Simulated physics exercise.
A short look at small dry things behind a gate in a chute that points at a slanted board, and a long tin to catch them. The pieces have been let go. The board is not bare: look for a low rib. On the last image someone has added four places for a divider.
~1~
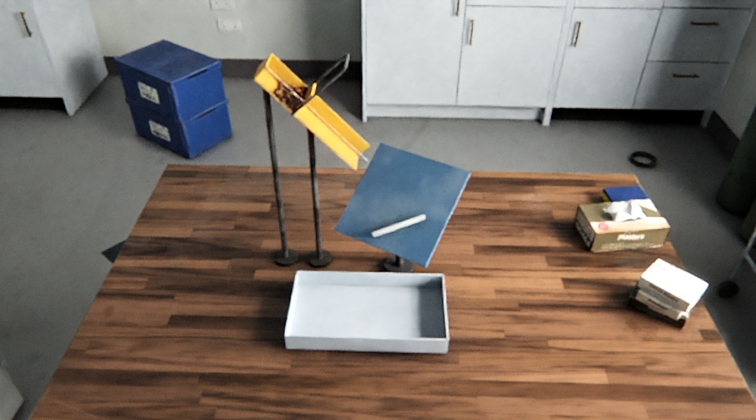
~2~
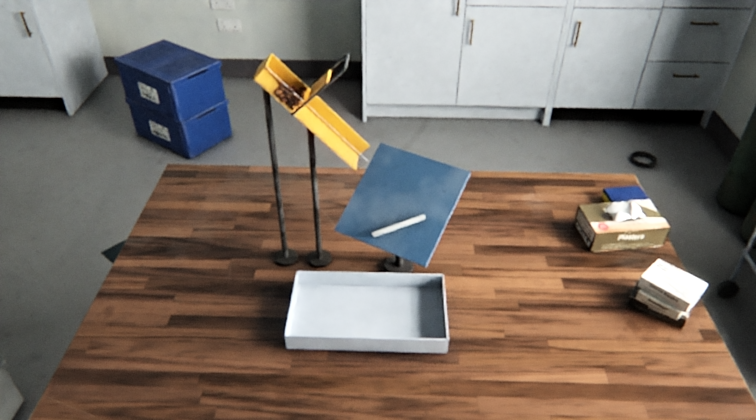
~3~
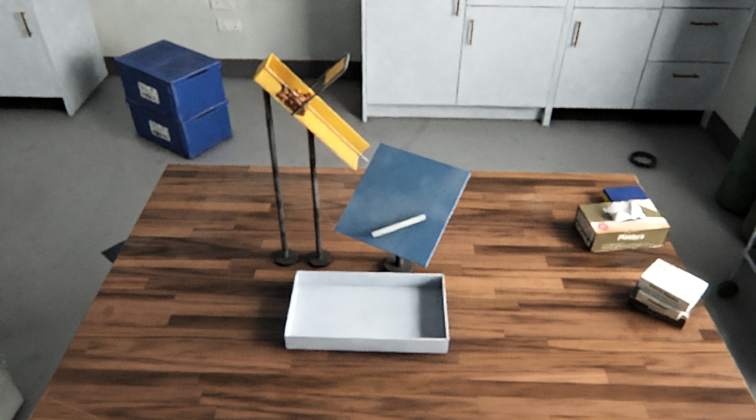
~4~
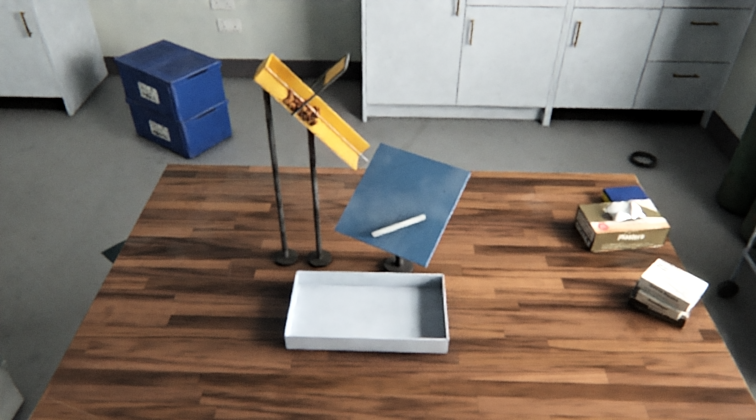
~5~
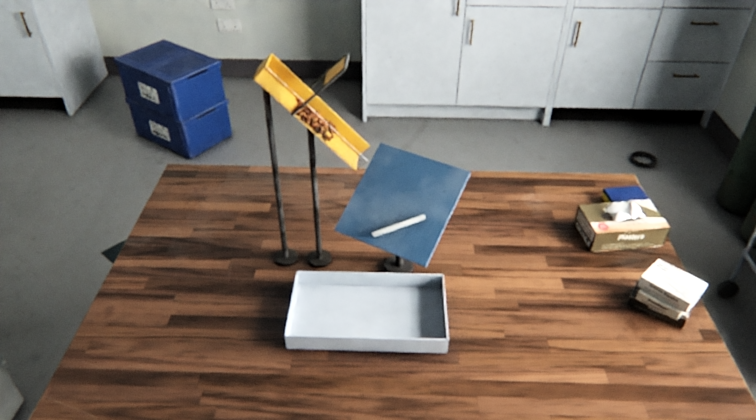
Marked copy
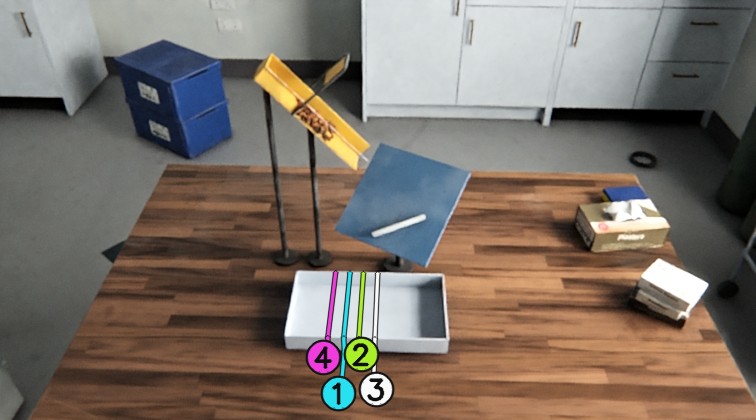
A yellow chute on thin black stands slants down to the right toward a tilted blue board on a striped wooden table, seen from above in a room with grey floor and white cabinets. A short pale rib crosses the board, an empty whitish tin sits in front, blue boxes stand behind left, and small cartons lie right. The chute's gate swings up and small brown pieces slide partway down it, while the camera stays still.
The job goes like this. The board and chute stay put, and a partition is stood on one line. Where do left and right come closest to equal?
Use line 1.
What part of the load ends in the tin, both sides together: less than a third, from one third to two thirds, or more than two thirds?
From one third to two thirds.
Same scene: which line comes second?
Line 4.
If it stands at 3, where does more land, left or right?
The left side.
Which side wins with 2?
More lands on the left.
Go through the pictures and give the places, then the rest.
Load behind the gate (292, 93), bits of dog kibble; lip of the chute (357, 163), sloping fairly steeply, in the first frame.
Middle of the board (402, 201), tilted fairly steeply; middle of its low edge (378, 248); of its high edge (424, 157), in the second frame.
Front corners of the tin (285, 335) and (448, 340), empty; front of the load (303, 114), in the third frame.
Middle of the load (304, 107); its front (316, 121), roughly a quarter of the way to the lip; rib from (424, 215) to (372, 233), in the fourth frame.
Middle of the load (316, 119); its front (335, 132), roughly half of the way to the lip, in the fifth frame.
On the marked copy, line 1 crosses the front rim at (343, 337); line 2 crosses the front rim at (358, 337); line 3 crosses the front rim at (374, 338); line 4 crosses the front rim at (327, 336).
Choosing 1, of what is caught, roughly two thirds on the left of the divider, roughly a third on the right.
Choosing 2, of what is caught, almost all on the left of the divider, just a few on the right.
Choosing 3, of what is caught, almost all on the left of the divider, just a few on the right.
Choosing 4, of what is caught, roughly a quarter on the left of the divider, the larger part on the right.
